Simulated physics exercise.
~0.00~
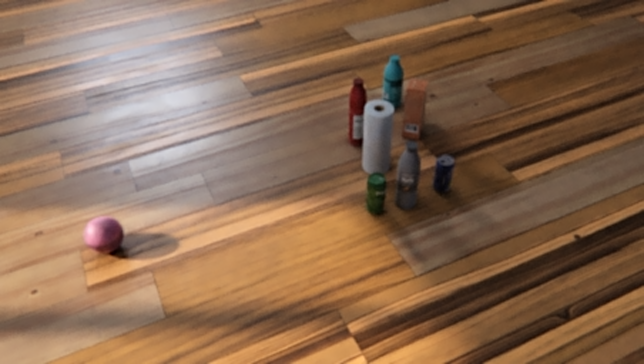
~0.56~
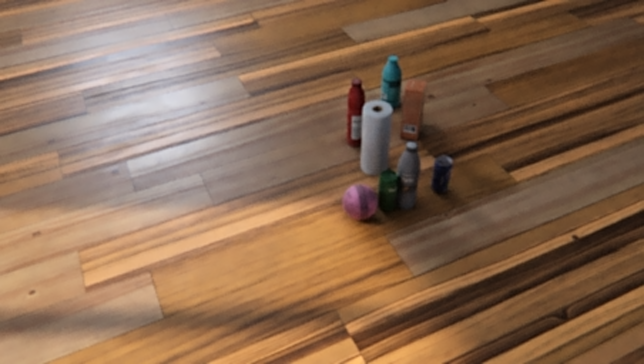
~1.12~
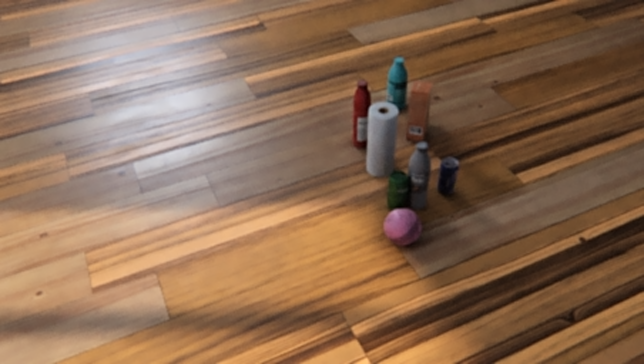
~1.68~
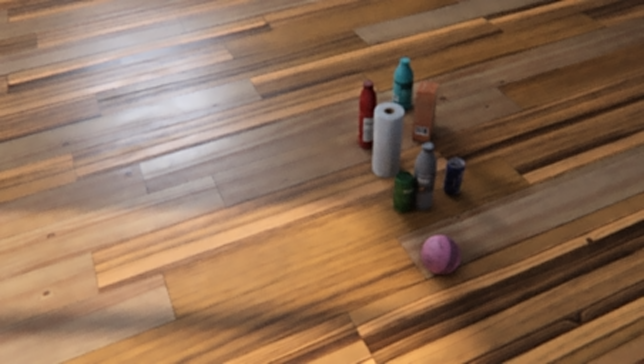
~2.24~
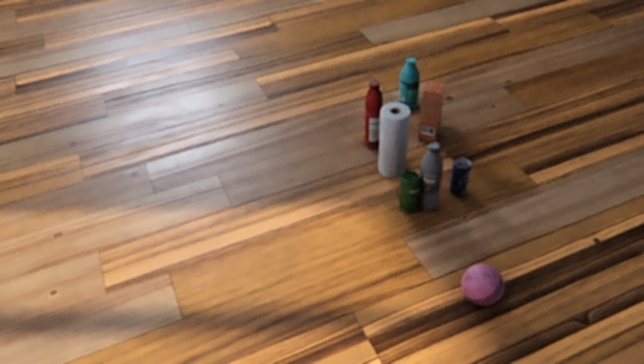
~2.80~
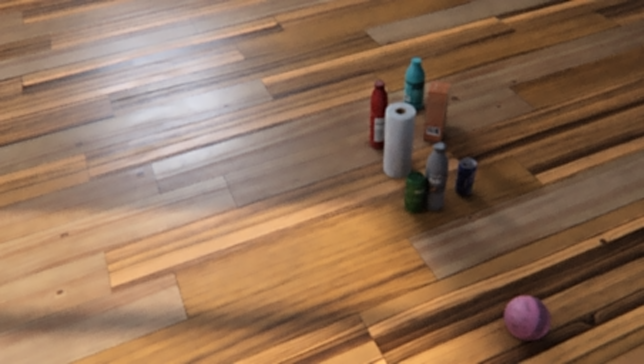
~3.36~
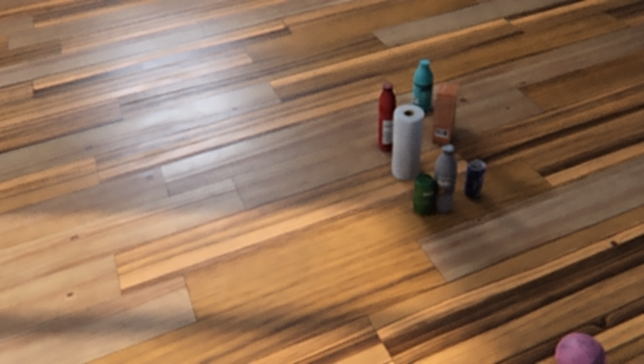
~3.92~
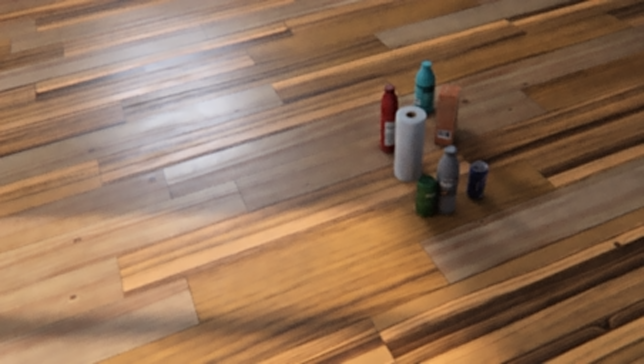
Pink ball rolling right across a wooden floor, brushing past a green can beside grouped bottles and exiting lower right, everything left upright.
